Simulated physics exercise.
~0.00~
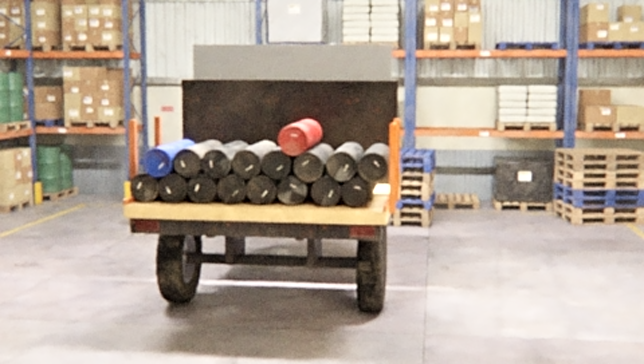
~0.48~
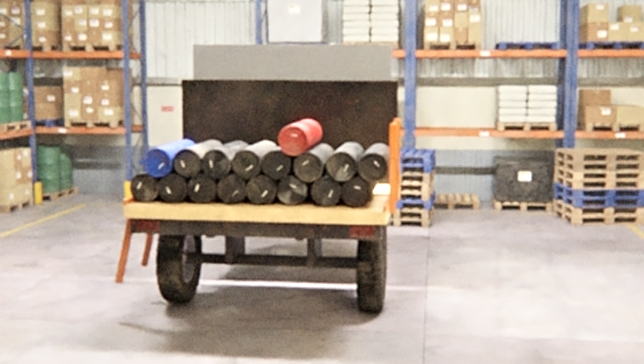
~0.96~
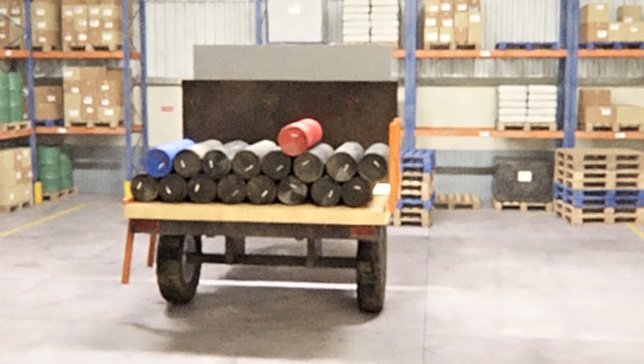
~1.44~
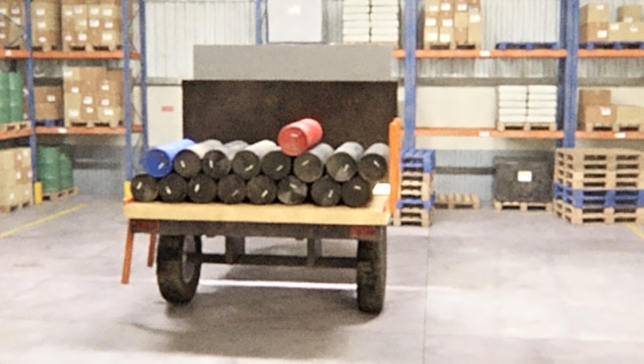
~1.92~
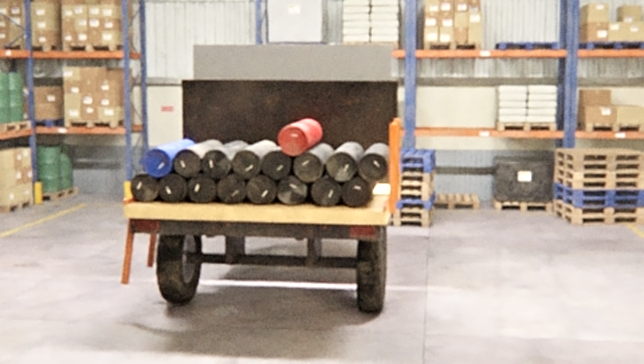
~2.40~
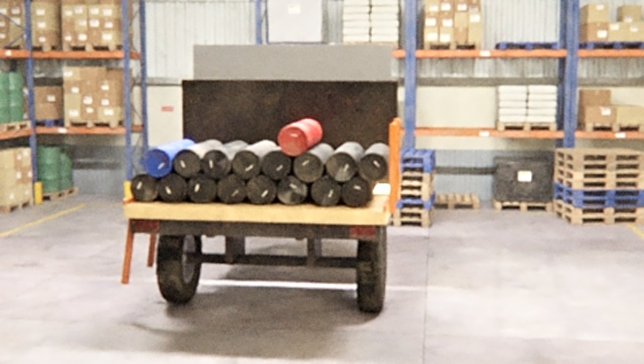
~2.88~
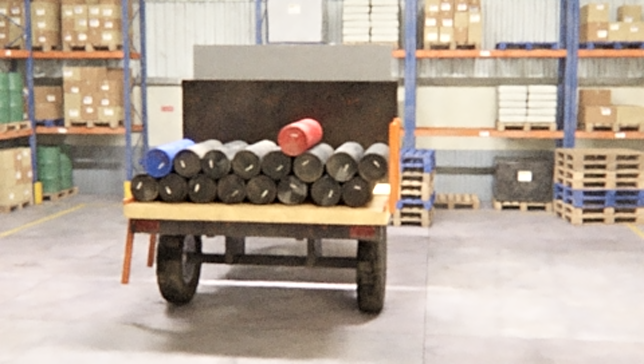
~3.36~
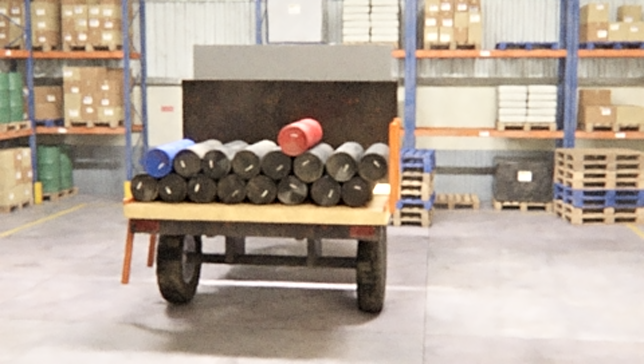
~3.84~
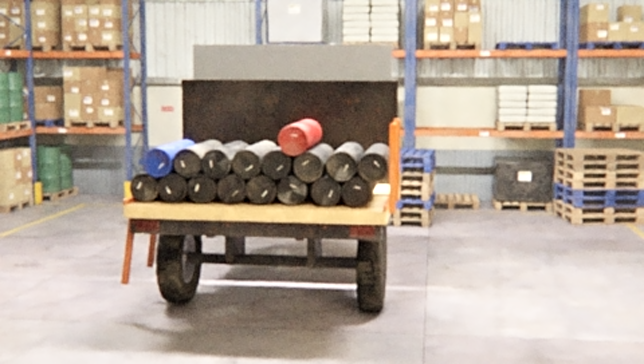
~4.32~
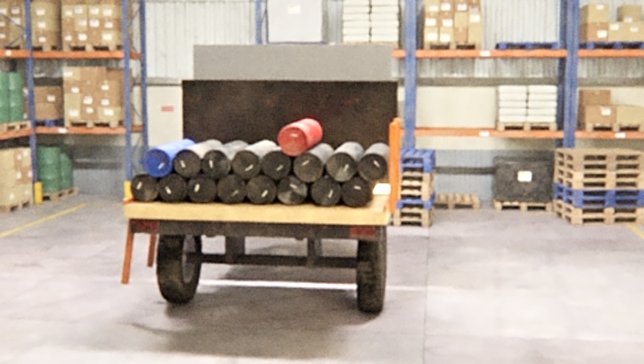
A stack of mostly black gas cylinders lies across the flatbed of a lorry, seen from its tail end in a warehouse. A blue cylinder rests on the upper row at the left, and a red one sits on top towards the right. Racks of boxes, green drums and piles of pallets stand behind. The orange posts at the left edge swing down quickly and hang below the deck, while the right side's post stays upright. The cylinders remain in place, and the whole load is still on the deck at the end.
